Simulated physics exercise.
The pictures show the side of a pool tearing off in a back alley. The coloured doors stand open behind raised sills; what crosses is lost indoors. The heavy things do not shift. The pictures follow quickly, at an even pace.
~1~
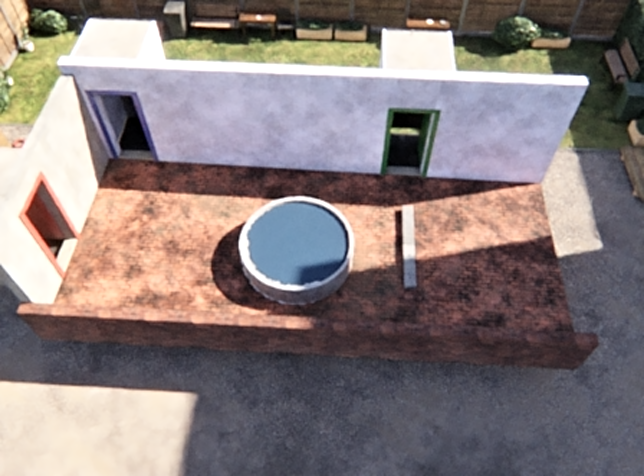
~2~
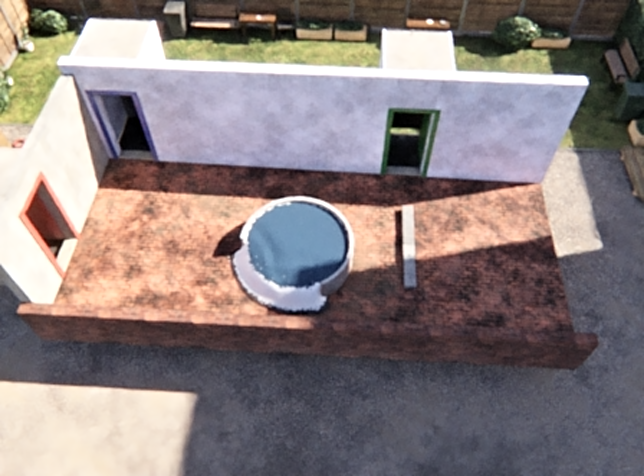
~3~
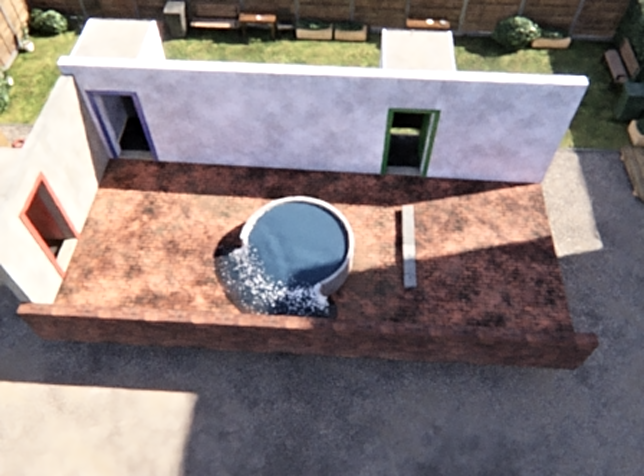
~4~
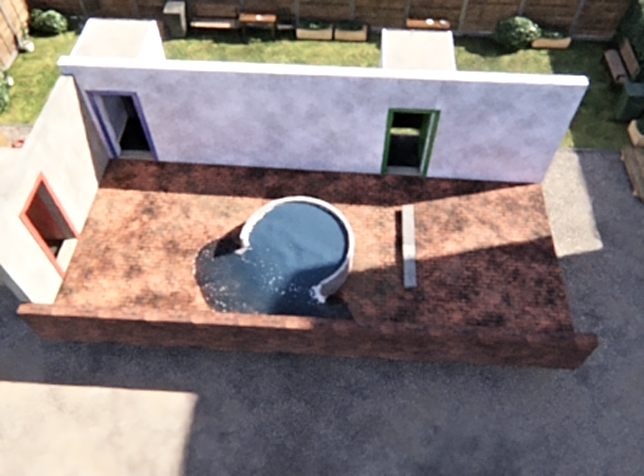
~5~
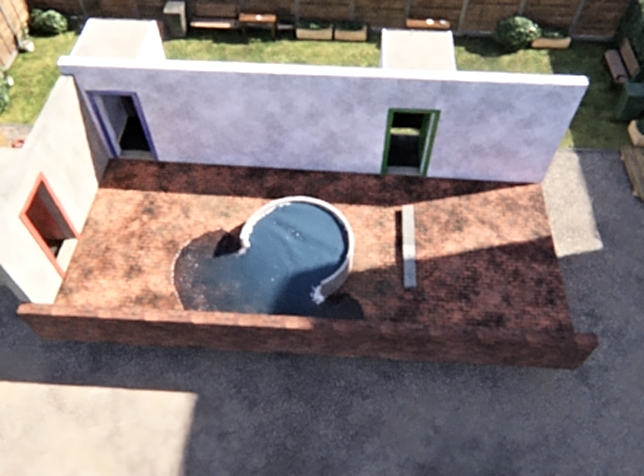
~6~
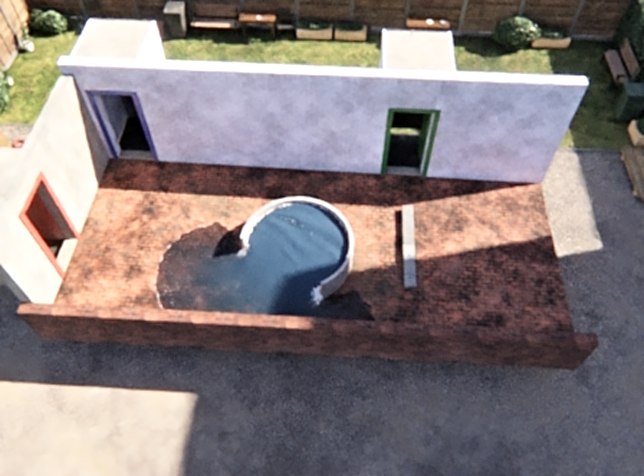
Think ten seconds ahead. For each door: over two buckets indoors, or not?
One by one: The blue door lets in a lot; the green door admits no more than that; the red door lets in a lot.
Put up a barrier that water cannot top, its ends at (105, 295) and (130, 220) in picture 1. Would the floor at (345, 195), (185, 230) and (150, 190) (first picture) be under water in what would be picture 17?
In turn: Not flooded, not flooded, dry.
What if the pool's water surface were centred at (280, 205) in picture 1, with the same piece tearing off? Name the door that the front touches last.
I say the one in green.
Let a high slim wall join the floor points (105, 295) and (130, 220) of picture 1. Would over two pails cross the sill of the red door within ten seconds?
In short: The red one is under.
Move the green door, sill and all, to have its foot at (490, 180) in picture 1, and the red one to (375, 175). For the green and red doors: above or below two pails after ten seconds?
In short: Green keeps below it; red stays under.
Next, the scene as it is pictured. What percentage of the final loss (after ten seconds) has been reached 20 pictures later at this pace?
Close to 10 %.
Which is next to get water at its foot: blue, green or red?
That is the red-painted one.
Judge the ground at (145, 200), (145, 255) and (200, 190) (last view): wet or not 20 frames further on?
As listed: No water, wet, free of water.
A moment on, water covers 20 % of the floor; the blue door not reached, the green door not reached, the red door not reached.
Next, water covers 30 % of the floor; the blue door not reached, the green door not reached, the red door wet at the sill, nothing in.
Then, water covers 50 % of the floor; the blue door not reached, the green door not reached, the red door over two buckets in.
Later, water covers 60 % of the floor; the blue door over two buckets in, the green door wet at the sill, nothing in, the red door over two buckets in.
In the end, water covers 70 % of the floor; the blue door far over two buckets in, the green door under two buckets in, the red door over two buckets in.
